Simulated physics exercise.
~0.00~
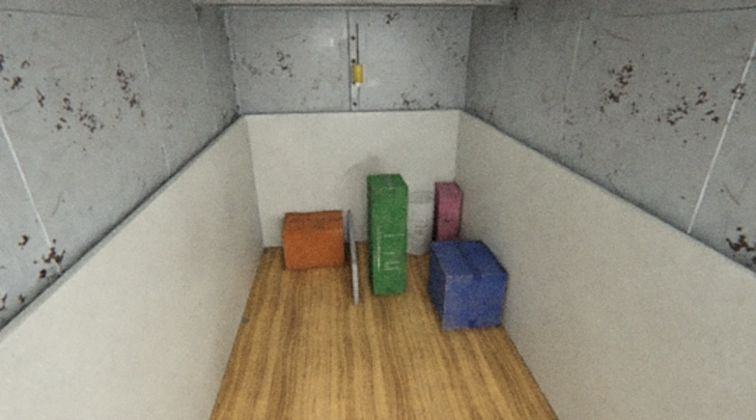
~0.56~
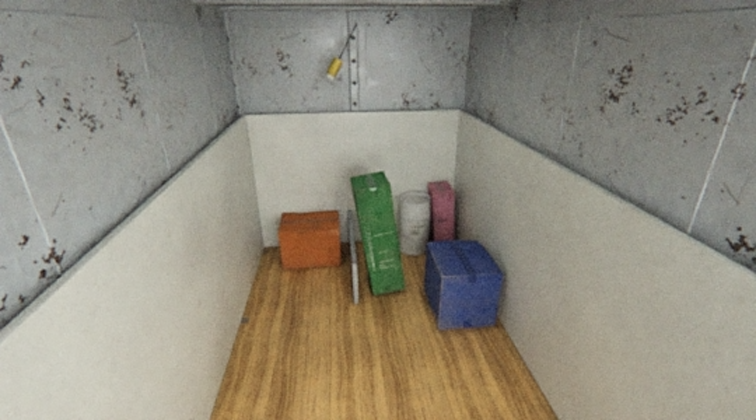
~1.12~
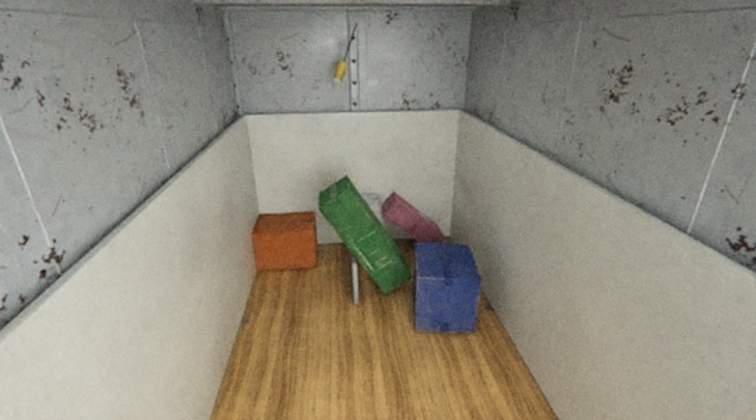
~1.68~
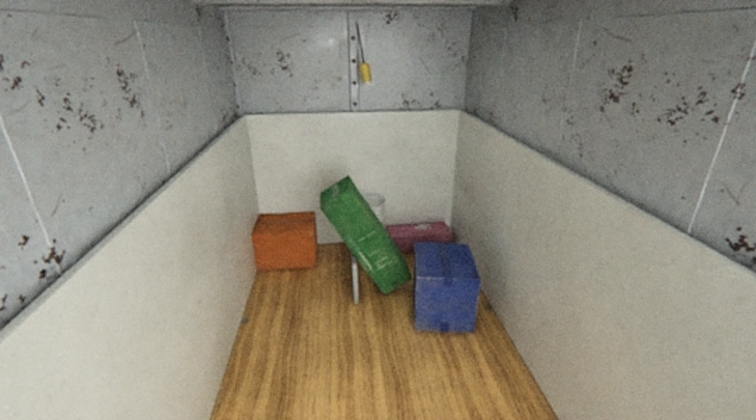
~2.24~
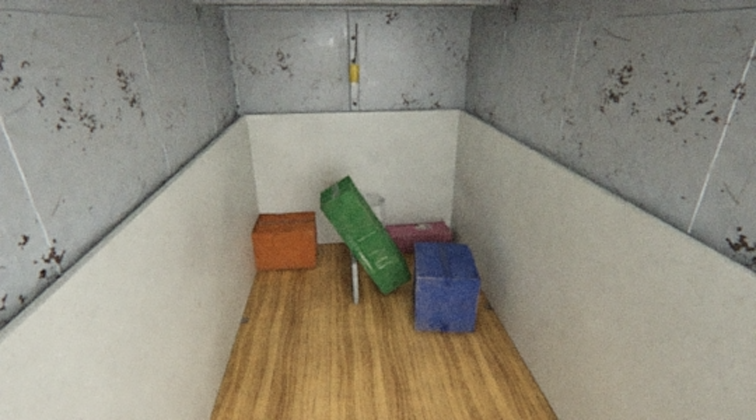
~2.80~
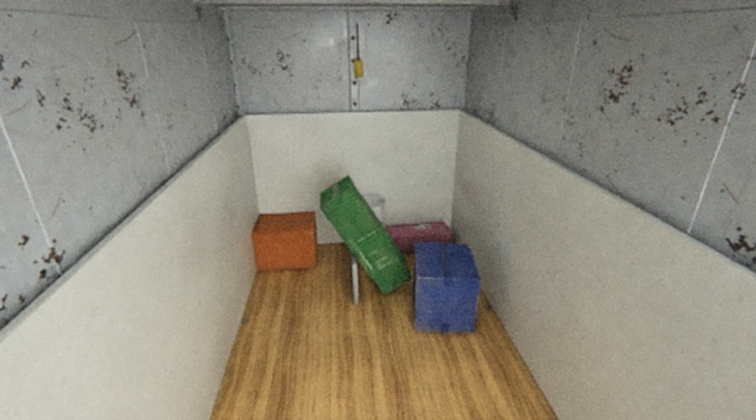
Boxes in a van bay shifting left, the green one leaning over a low board and the pink one toppling onto its side.
